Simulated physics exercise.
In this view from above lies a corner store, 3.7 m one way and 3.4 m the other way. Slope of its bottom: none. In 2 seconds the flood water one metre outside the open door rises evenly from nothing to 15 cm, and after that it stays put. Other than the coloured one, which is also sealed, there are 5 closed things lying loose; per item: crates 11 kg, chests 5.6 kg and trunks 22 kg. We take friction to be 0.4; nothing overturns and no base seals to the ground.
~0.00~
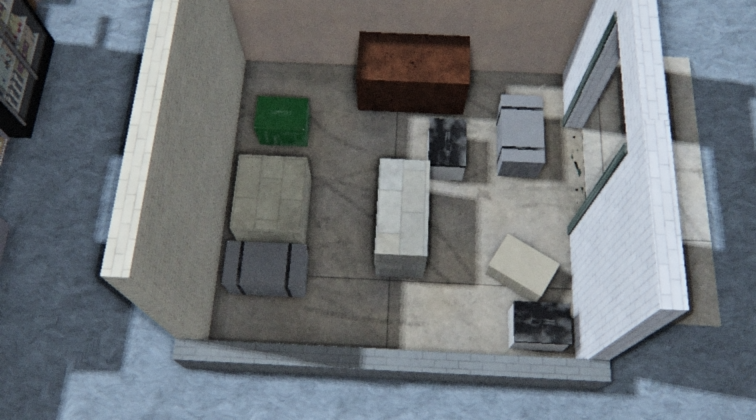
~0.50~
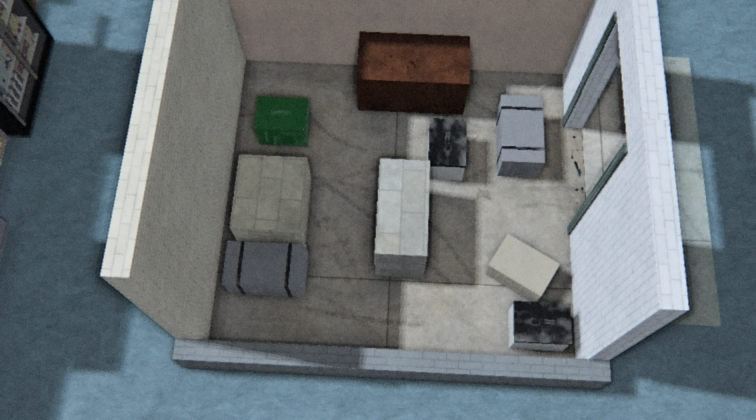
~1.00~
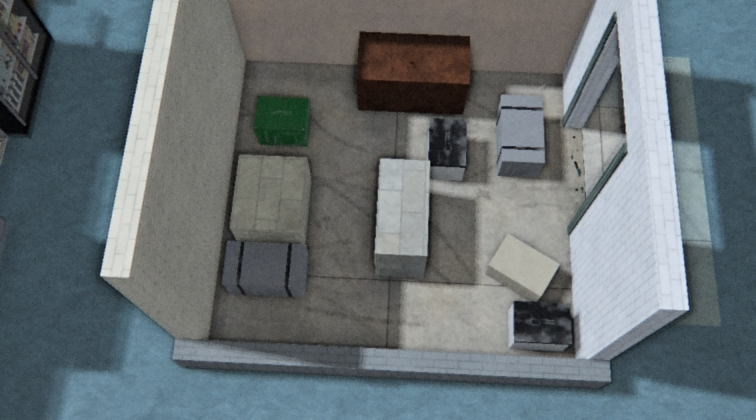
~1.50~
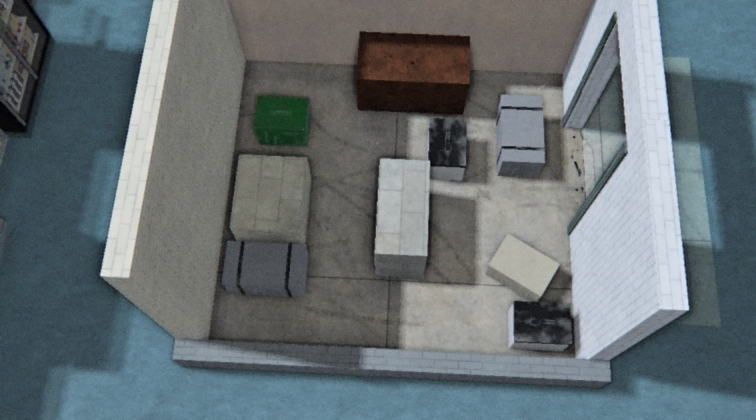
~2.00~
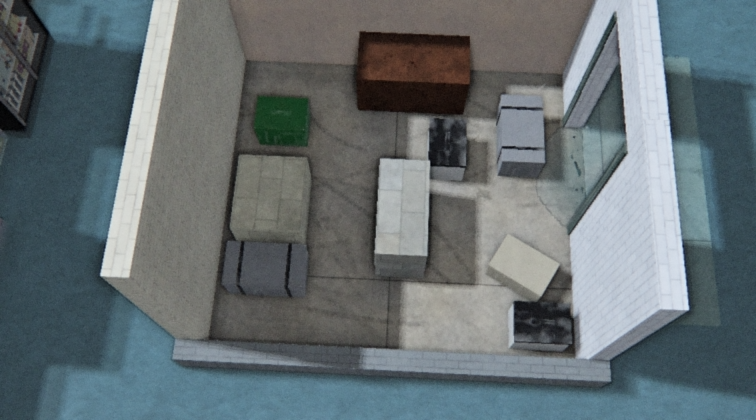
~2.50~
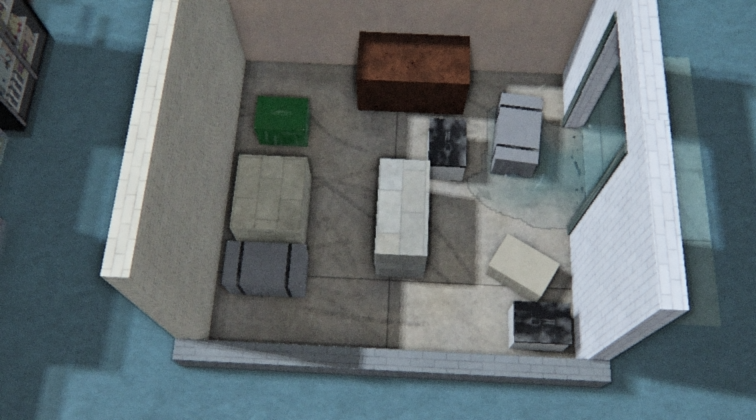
A large rust-brown box stands at the back wall of a walled, roofless corner store, seen from above by a still camera. A green chest sits at upper left, pale blocks at left and centre, a dark grey strapped trunk at lower left, and light grey, black-and-white and cream boxes toward the right. Bluish water covers the ground outside, then enters through the right-hand opening and spreads thinly inward, while the contents barely move, if at all.
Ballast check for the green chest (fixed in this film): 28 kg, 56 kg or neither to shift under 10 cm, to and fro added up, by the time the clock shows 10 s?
Most likely it will manage with the lighter mass.
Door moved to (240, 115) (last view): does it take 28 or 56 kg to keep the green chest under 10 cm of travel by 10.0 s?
Just the heavy one.
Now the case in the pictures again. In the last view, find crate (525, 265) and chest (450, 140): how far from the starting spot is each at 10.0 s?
The first is 50 cm from its start, the second 140 cm.
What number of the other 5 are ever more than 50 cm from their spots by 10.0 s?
3 in all.
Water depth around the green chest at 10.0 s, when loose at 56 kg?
Roughly 7 cm.
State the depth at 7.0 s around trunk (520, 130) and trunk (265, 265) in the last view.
Some 7 cm at the first, some 3 cm at the second.
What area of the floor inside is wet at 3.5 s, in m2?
Roughly 3.0 m2 of it is wet.
After 3.5 s the green chest would be 0 cm from its start with 28 kg and 0 cm from its start with 56 kg; 0 cm of water round it then.
After 4.5 s the green chest would be 0 cm from its start with 28 kg and 0 cm from its start with 56 kg; 0 cm of water round it then.
After 7.0 s the green chest would be 3 cm from its start with 28 kg and 1 cm from its start with 56 kg; 3 cm of water round it then.
After 10.0 s the green chest would be 3 cm from its start with 28 kg and 1 cm from its start with 56 kg; 7 cm of water round it then.
